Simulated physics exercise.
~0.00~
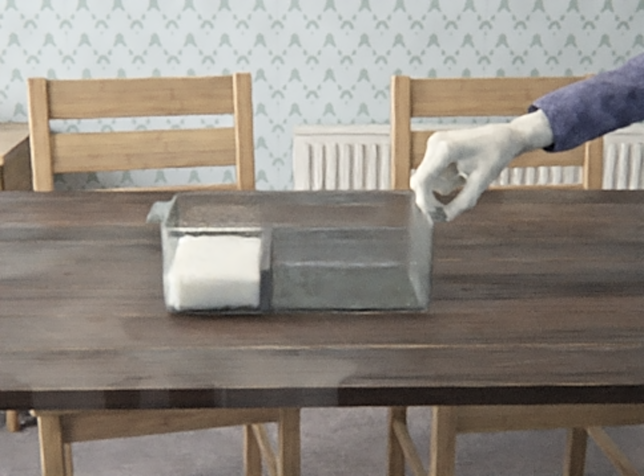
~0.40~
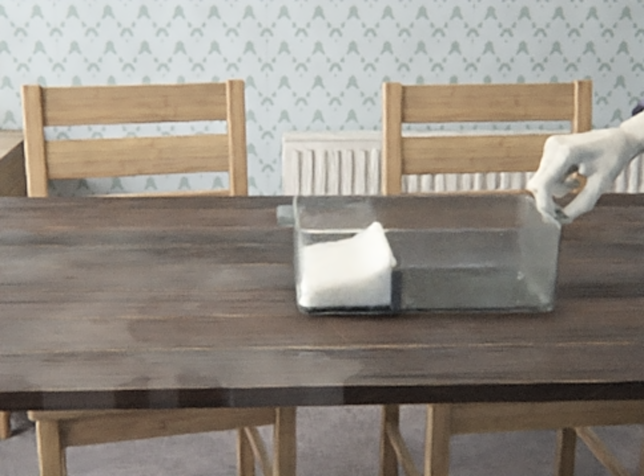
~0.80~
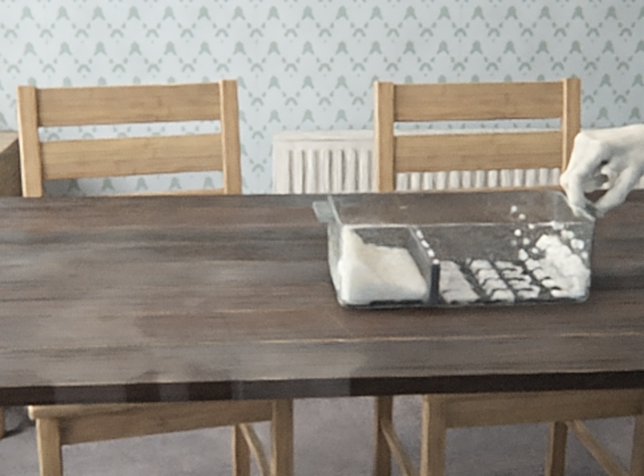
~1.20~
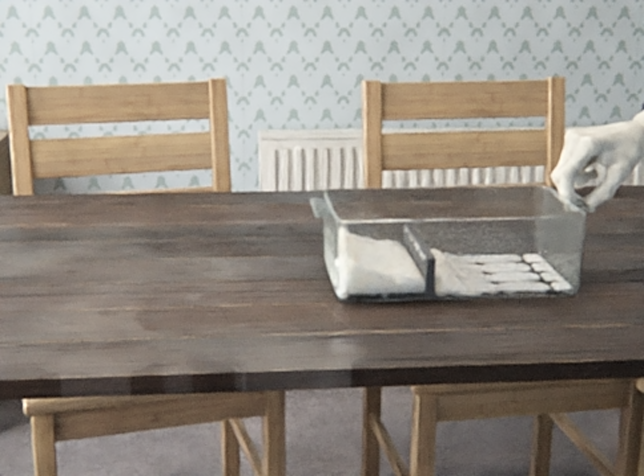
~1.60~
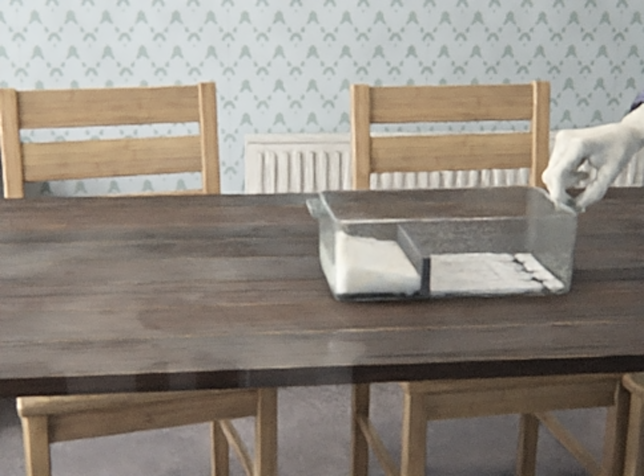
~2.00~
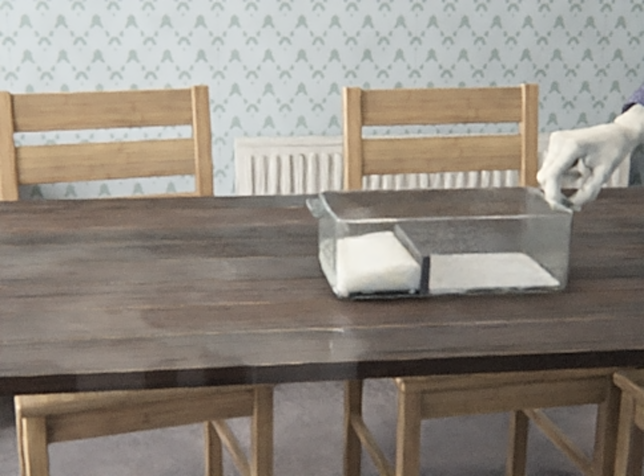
On a dark wooden table, a hand pulls a clear divided box right, milk sloshing over the divider and settling on both sides.
